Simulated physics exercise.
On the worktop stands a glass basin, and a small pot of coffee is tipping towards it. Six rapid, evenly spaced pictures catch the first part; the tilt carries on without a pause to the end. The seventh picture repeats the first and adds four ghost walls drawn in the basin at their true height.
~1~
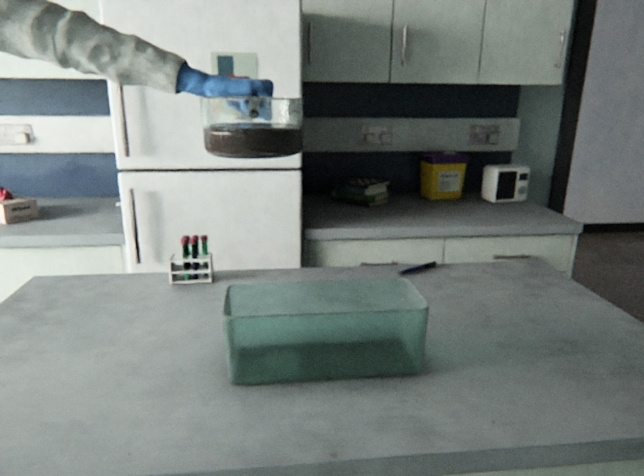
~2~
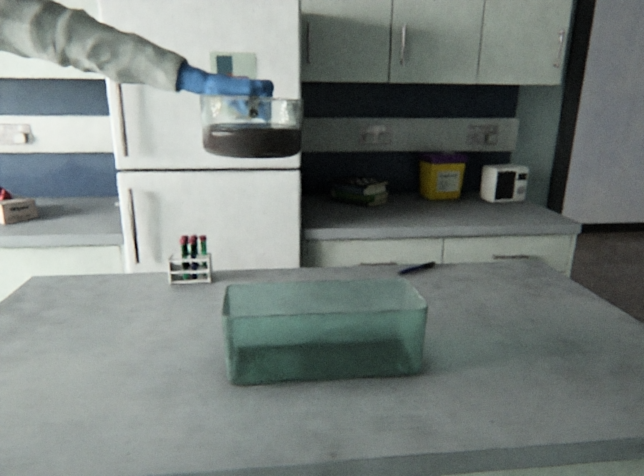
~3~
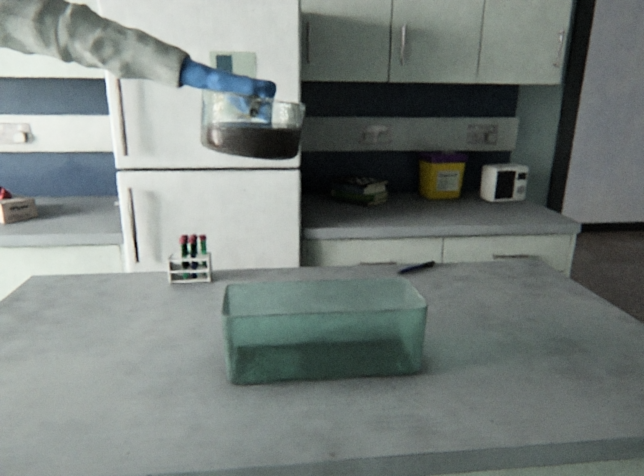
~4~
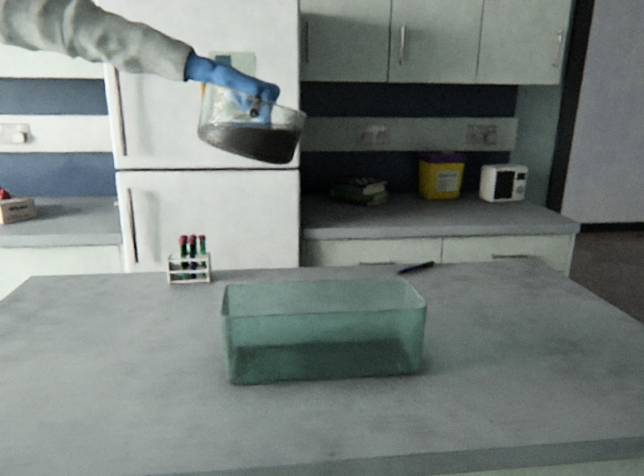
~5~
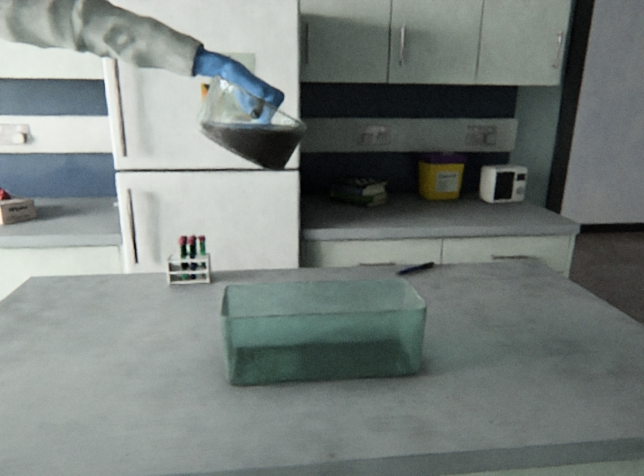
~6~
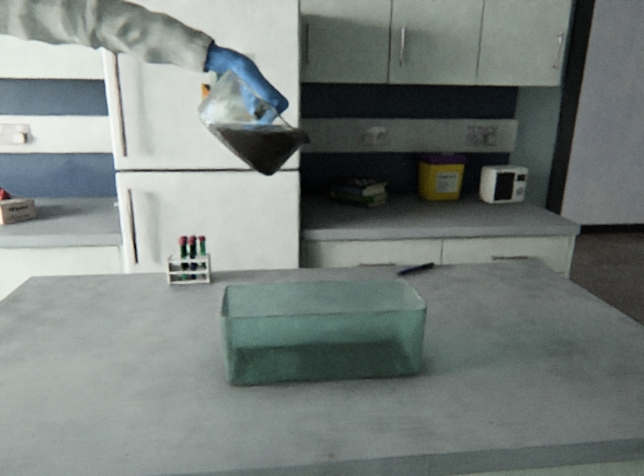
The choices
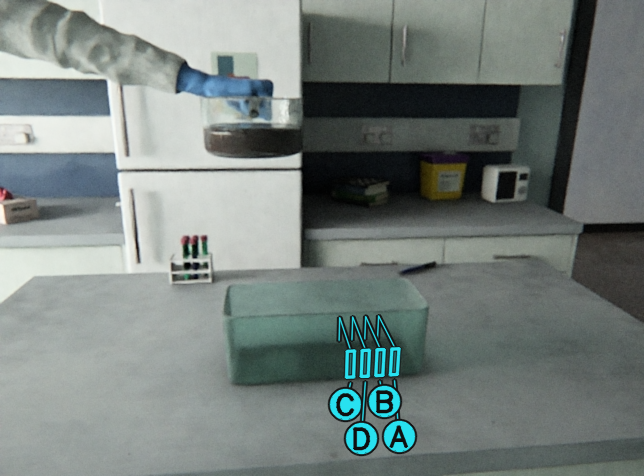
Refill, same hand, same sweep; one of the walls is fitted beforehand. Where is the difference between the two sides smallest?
C.
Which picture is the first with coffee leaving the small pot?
In picture 6.
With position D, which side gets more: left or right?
The left one.
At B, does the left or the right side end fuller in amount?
The left one.
In cyan, A at (394, 380); B at (379, 381); C at (350, 382); D at (365, 381).
Choosing A, about 91 % ends left of the wall and 7 % right of it; 3 % is lost outside.
Choosing B, about 93 % ends left of the wall and 4 % right of it; 4 % is lost outside.
Choosing C, about 47 % ends left of the wall and 50 % right of it; 4 % is lost outside.
Choosing D, about 77 % ends left of the wall and 20 % right of it; 3 % is lost outside.
